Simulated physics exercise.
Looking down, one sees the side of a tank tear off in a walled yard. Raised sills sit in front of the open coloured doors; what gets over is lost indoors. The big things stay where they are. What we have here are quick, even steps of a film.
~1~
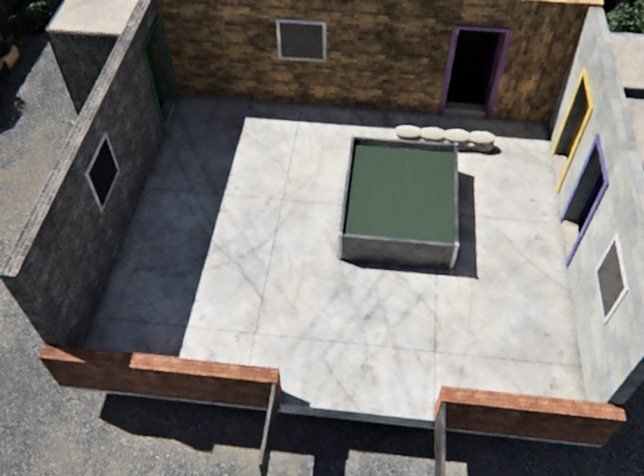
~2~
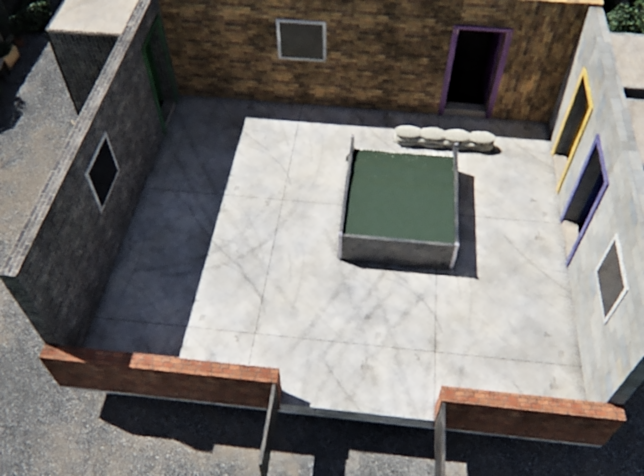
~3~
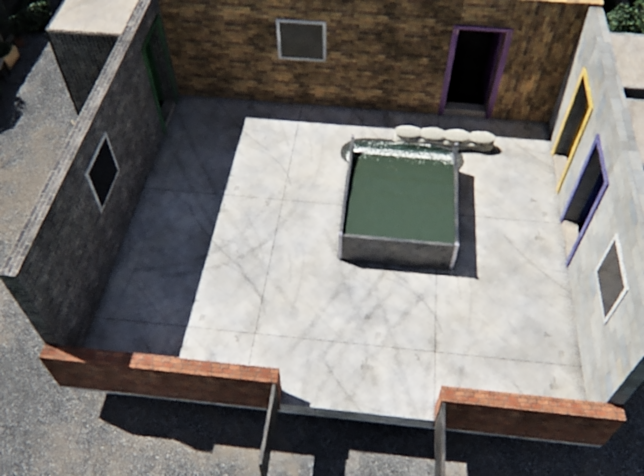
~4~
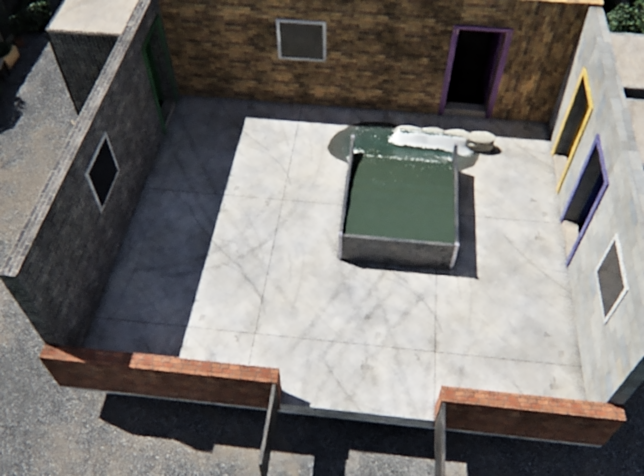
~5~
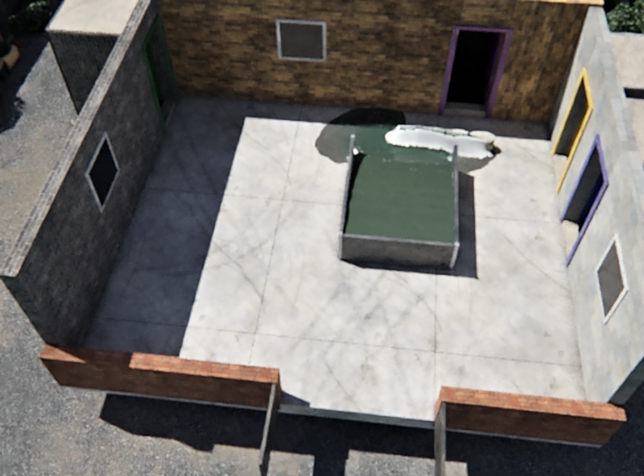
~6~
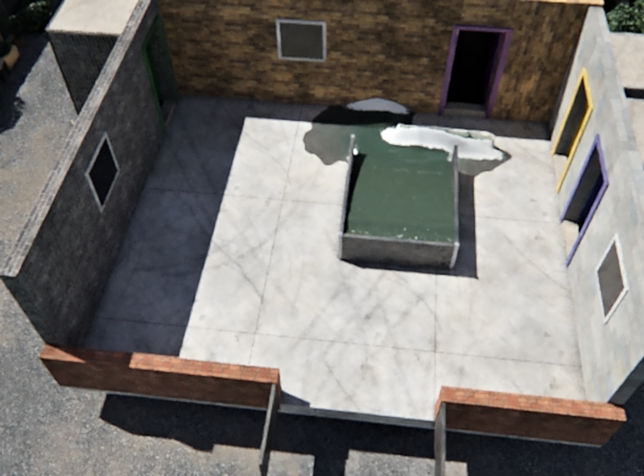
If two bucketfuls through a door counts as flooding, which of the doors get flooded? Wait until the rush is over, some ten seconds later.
The green door gets flooded; the purple door does not get flooded; the yellow door gets flooded; the blue door does not get flooded.
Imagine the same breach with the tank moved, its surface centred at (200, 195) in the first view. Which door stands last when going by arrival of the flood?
The one in blue comes last.
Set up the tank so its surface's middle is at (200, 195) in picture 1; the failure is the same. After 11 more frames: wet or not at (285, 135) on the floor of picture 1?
Point status: Waterlogged.
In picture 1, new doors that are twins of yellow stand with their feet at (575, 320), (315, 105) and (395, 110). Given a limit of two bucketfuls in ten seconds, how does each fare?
Note: Door one undershoots; door two overshoots; door three overshoots.
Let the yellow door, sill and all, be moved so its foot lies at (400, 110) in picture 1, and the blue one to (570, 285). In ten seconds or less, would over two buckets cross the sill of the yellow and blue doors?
Looking at it, yellow tops the limit, and blue fails to reach the limit.
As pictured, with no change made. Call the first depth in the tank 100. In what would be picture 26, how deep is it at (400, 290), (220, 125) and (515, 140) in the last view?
Estimate: 0, 10, 16 %.
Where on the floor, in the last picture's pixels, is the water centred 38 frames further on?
Point: (365, 196).
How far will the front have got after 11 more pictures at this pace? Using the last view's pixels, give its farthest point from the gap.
Point: (179, 98) in the last picture's pixels.
A moment on, water covers 15 % of the floor; the green door not reached, the purple door wet at the sill, nothing in, the yellow door wet at the sill, nothing in, the blue door not reached.
Next, water covers 25 % of the floor; the green door not reached, the purple door wet at the sill, nothing in, the yellow door over two buckets in, the blue door wet at the sill, nothing in.
Then, water covers 40 % of the floor; the green door over two buckets in, the purple door wet at the sill, nothing in, the yellow door far over two buckets in, the blue door wet at the sill, nothing in.
Later, water covers 65 % of the floor; the green door far over two buckets in, the purple door wet at the sill, nothing in, the yellow door far over two buckets in, the blue door wet at the sill, nothing in.
In the end, water covers 90 % of the floor; the green door far over two buckets in, the purple door wet at the sill, nothing in, the yellow door far over two buckets in, the blue door wet at the sill, nothing in.
